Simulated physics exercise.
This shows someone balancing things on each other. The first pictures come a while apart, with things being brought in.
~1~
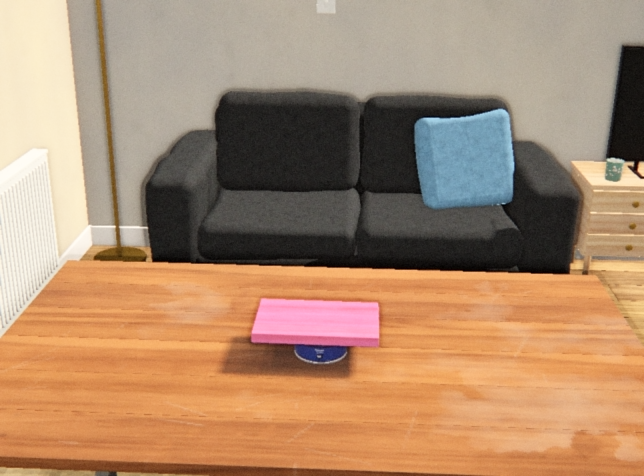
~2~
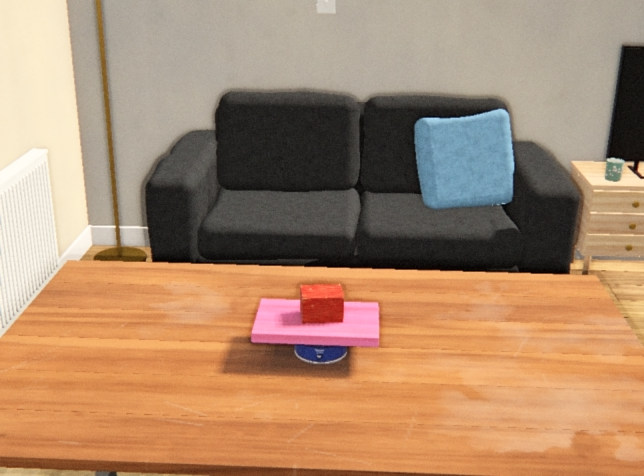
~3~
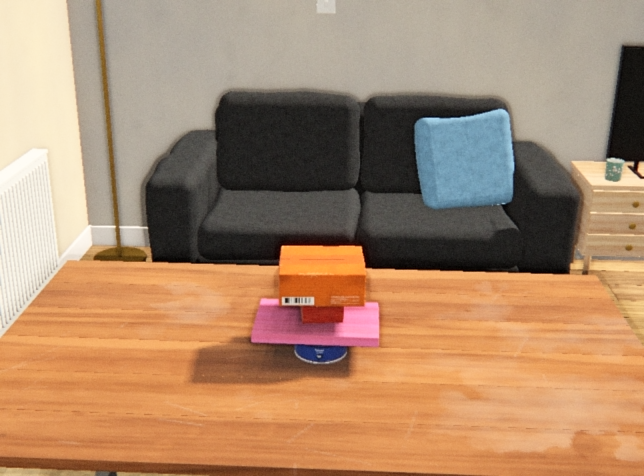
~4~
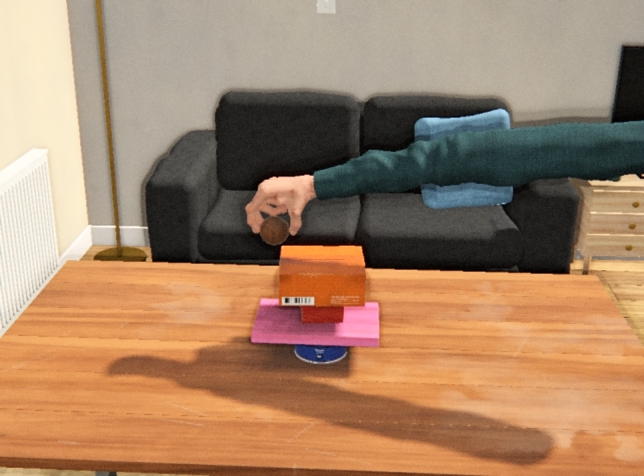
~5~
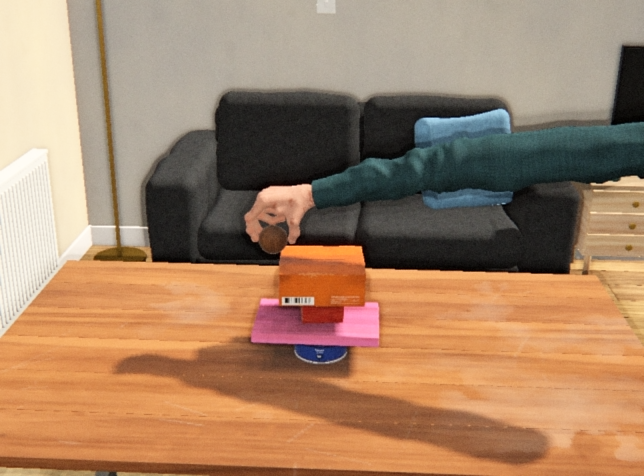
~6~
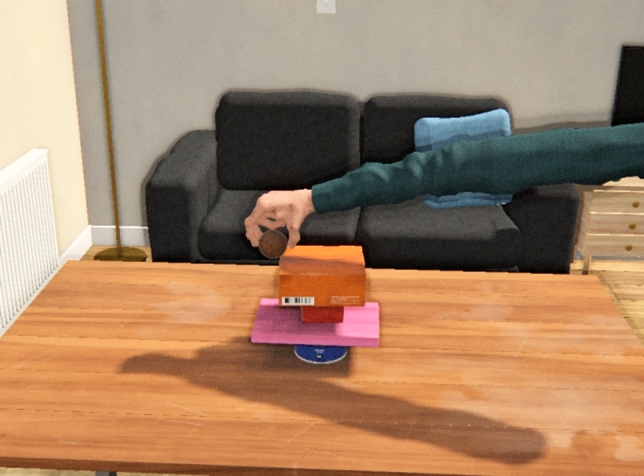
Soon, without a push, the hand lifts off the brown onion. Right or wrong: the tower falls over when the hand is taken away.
Right.
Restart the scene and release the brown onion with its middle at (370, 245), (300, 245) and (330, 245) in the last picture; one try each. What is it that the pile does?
First, it gives way; second, it holds; third, it stays up.
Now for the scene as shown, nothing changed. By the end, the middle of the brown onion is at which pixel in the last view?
Look around (220, 337) in the final frame.
Then, 0.30 s after the last picture, brown onion now fallen.
Then, 0.40 s after the last picture, things are still on the move.
Then, 0.50 s after the last picture, as before.
At rest, fallen, brown onion; the other 4 in place. Seen from the same camera at the end, brown onion near (219, 337). The pile loses its balance.
